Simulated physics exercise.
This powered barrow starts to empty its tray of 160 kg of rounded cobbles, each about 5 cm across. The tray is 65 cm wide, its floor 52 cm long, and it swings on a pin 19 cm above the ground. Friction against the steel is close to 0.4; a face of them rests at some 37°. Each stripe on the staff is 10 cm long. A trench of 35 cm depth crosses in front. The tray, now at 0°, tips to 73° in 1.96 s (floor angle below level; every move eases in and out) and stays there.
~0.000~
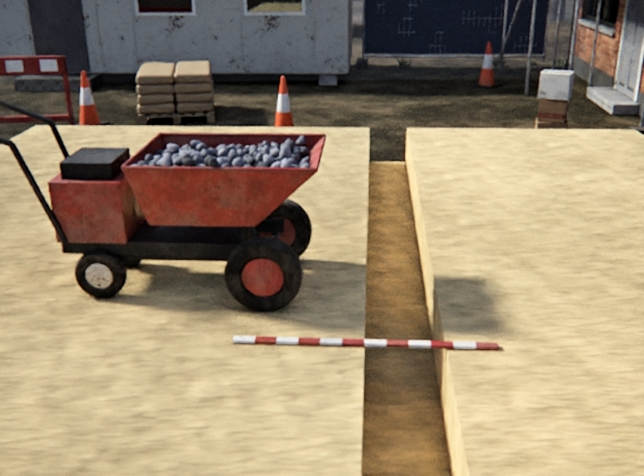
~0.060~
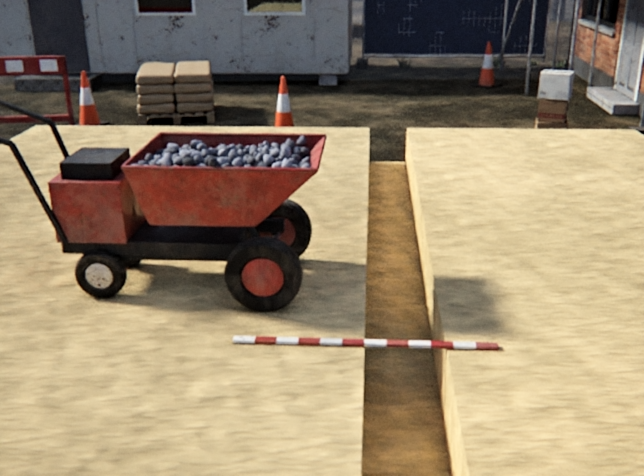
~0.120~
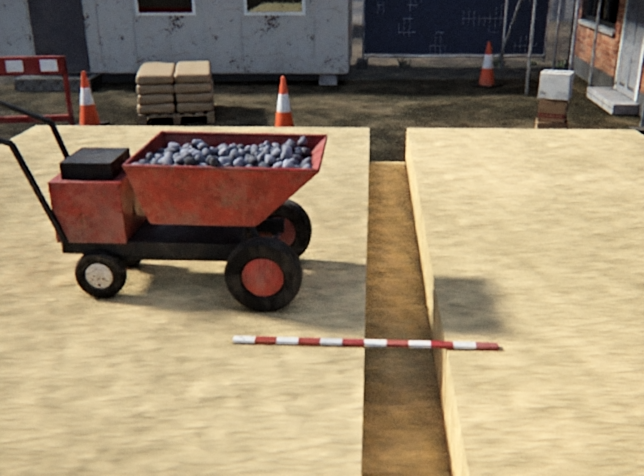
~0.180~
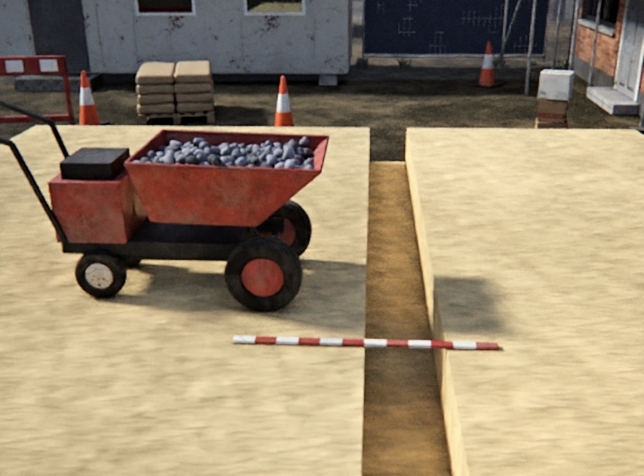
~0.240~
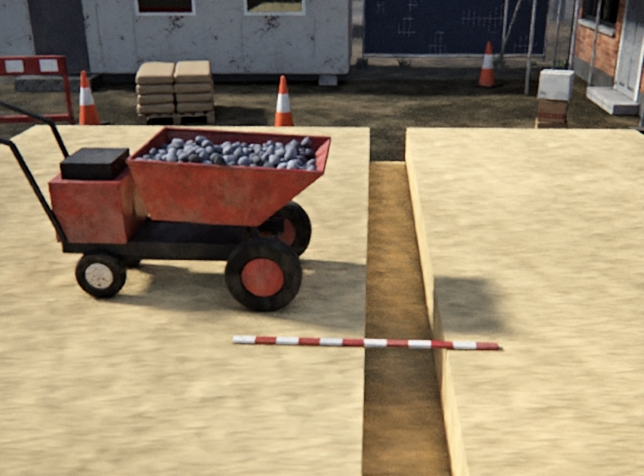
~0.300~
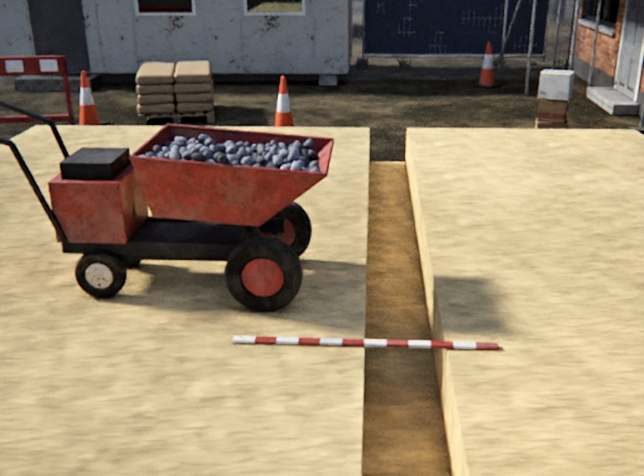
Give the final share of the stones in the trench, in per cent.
About 87 per cent.
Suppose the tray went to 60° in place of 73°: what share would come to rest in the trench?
Then about 85 per cent.
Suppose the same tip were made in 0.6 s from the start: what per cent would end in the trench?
Then about 65 per cent.
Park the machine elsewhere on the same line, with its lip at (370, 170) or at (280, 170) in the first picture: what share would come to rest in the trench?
About 5 and 100 per cent.
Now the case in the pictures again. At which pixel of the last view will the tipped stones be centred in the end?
Near (409, 326).
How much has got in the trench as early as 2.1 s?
Some 65 per cent.
After 1.5 s the floor is at 62°; 94 % in the tray, 6 % in the trench; the foremost stones are at (422, 279).
After 2.1 s the floor is at 73°; 21 % in the tray, 67 % in the trench, 12 % past the trench; the foremost stones are at (522, 279).
After 2.4 s the floor is at 73°; 3 % in the tray, 84 % in the trench, 13 % past the trench; the foremost stones are at (553, 282).
After 4.4 s the floor is at 73°; 0 % in the tray, 87 % in the trench, 13 % past the trench; the foremost stones are at (555, 282).
